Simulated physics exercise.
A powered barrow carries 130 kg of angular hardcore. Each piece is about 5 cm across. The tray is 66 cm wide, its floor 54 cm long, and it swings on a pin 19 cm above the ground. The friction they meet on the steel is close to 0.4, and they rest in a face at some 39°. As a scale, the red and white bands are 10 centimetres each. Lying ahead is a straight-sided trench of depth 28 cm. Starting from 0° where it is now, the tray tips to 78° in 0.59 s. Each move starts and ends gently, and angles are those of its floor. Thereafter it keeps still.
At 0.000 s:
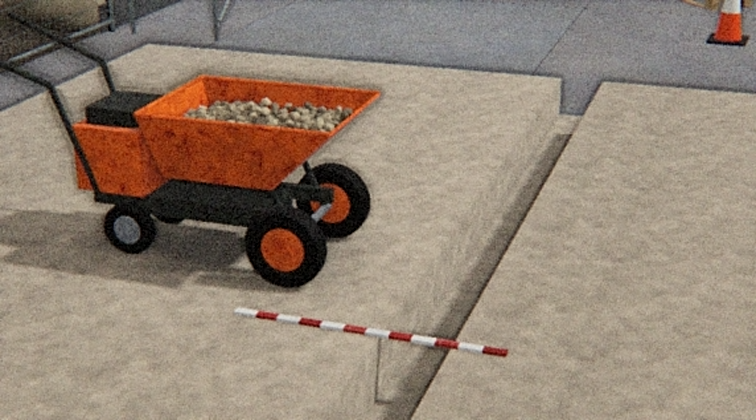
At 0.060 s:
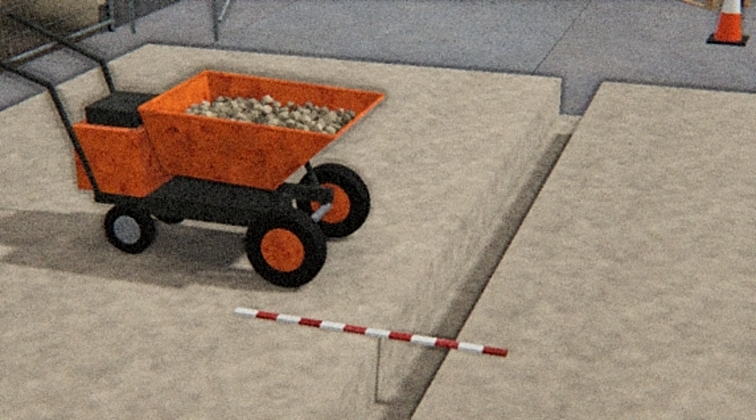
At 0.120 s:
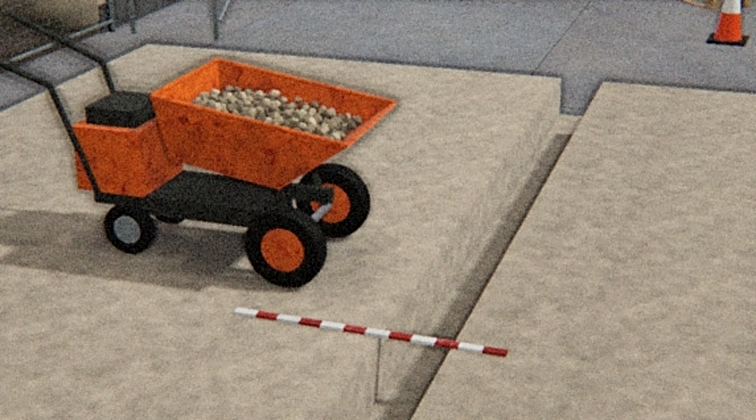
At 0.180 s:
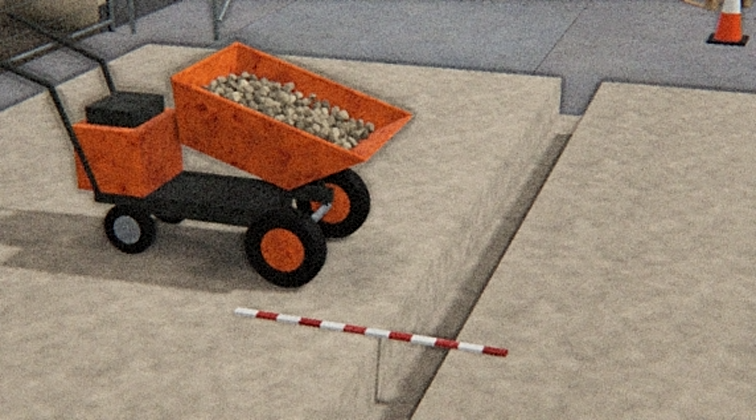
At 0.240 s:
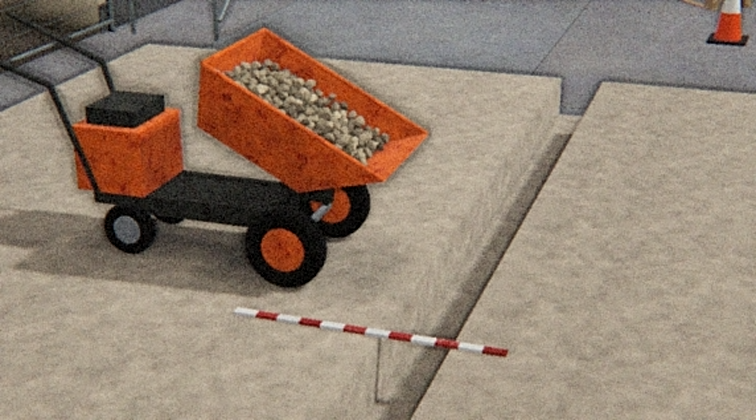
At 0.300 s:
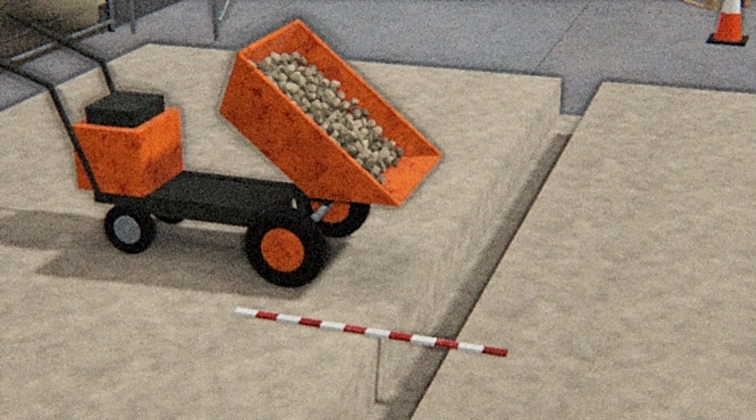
At first, an orange powered barrow loaded with angular stones stands on pale ground with its tray level, facing a straight trench marked by a red and white banded pole. The tray then tilts steadily, its rear rising and its front lip lowering to the right, while the wheels stay put.
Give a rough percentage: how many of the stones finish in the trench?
66 %.
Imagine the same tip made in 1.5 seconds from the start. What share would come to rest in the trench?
Estimate: About 90 %.
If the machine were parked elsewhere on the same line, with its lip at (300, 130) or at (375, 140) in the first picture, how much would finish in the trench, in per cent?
Roughly 75 in a hundred from the first, 5 in a hundred from the second.
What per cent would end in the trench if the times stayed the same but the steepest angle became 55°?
Some 35% would finish there.
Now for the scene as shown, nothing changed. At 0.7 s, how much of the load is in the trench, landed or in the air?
About 40%.
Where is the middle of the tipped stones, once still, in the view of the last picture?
Look at roughly (472, 309).
After 0.4 s the floor is at 65°; 100 % in the tray; the foremost stones are at (413, 222).
After 0.7 s the floor is at 78°; 53 % in the tray, 38 % in the trench, 9 % past the trench; the foremost stones are at (496, 284).
After 1.0 s the floor is at 78°; 0 % in the tray, 65 % in the trench, 35 % past the trench; the foremost stones are at (717, 315).
After 3.0 s the floor is at 78°; 0 % in the tray, 66 % in the trench, 34 % past the trench; the foremost stones are past the picture's edge.
